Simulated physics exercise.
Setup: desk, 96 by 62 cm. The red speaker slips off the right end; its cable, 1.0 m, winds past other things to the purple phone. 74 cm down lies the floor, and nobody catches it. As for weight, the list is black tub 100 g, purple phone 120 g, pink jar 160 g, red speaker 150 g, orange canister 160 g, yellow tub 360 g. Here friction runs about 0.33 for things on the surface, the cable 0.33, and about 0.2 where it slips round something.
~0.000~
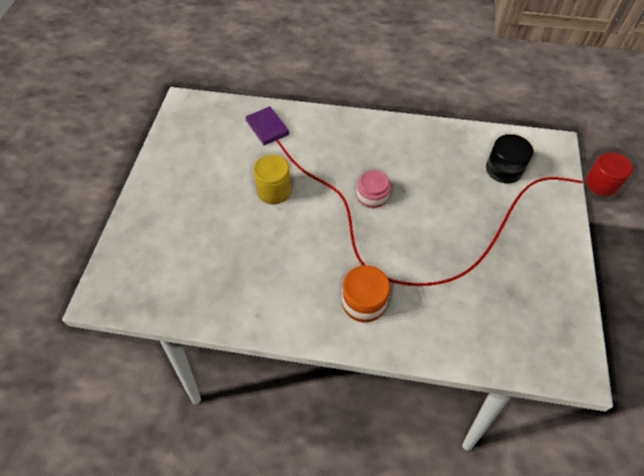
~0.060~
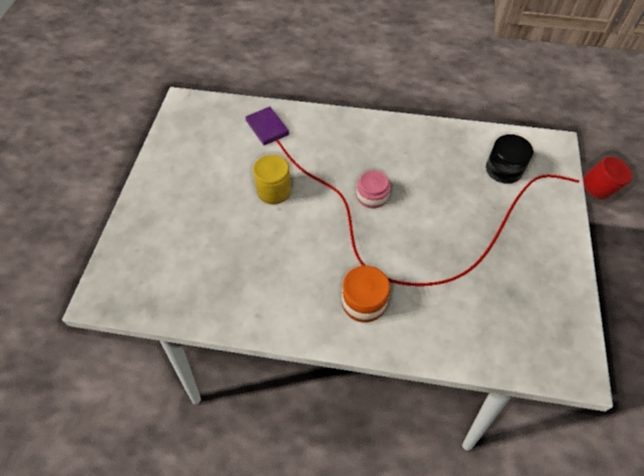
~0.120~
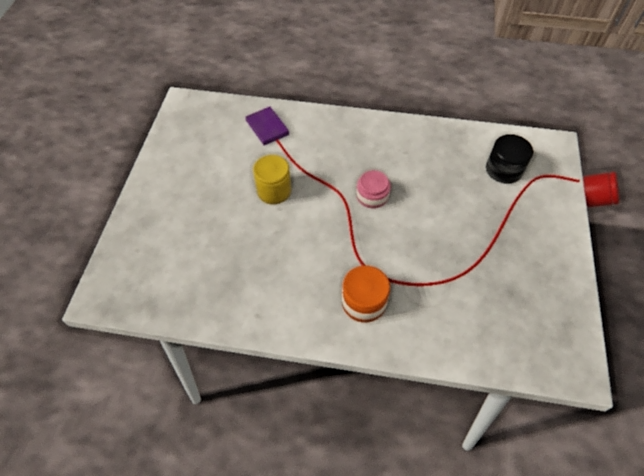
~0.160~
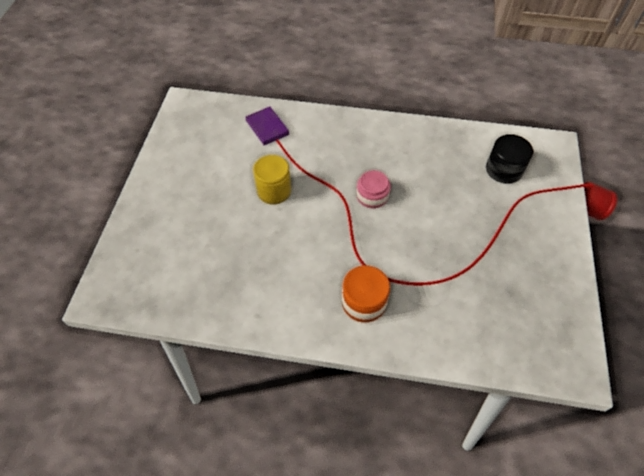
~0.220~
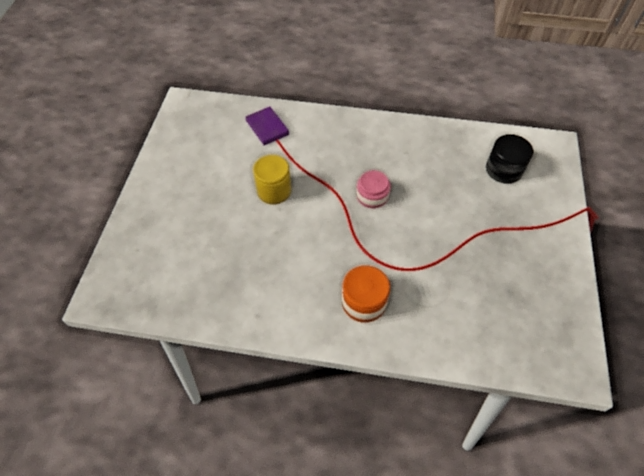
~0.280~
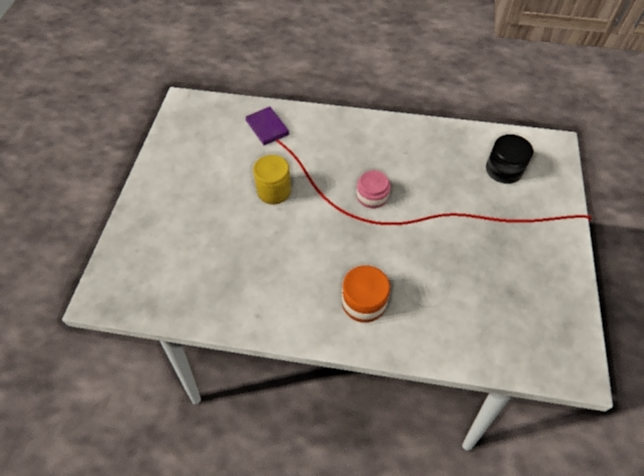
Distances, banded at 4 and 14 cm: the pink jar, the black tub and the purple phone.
Result: Pink jar mid, black tub low, purple phone high.
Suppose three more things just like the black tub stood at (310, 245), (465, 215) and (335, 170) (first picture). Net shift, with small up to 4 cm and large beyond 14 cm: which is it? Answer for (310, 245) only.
Slight.
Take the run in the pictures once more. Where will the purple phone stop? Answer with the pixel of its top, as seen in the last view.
Somewhere around (469, 221) is where it ends up.
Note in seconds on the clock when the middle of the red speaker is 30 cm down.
The clock reads 0.32 s at that moment.
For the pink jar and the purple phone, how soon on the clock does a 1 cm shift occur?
Approx. times - pink jar: 0.34 s, purple phone: 0.34 s.
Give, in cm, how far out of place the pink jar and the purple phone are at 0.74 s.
Pink jar 10 cm, purple phone 30 cm.
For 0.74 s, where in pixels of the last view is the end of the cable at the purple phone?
Somewhere about (399, 195) in the final view.
After 0.5 s, the cable's tail end at (337, 166); purple phone 15 cm off its start, pink jar 8 cm off its start, red speaker over the edge.
After 0.7 s, the cable's tail end at (399, 195); purple phone 30 cm off its start, pink jar 10 cm off its start, red speaker over the edge.
After 1.0 s, the cable's tail end at (468, 225); purple phone 45 cm off its start at (445, 214), pink jar 10 cm off its start at (403, 152), red speaker over the edge.
After 1.2 s, the cable's tail end at (492, 232); purple phone 50 cm off its start, pink jar 10 cm off its start, red speaker over the edge.
After 2.4 s, the cable's tail end at (492, 232); purple phone 50 cm off its start at (469, 221), pink jar 10 cm off its start at (403, 153), black tub 0 cm off its start at (514, 148), red speaker over the edge.
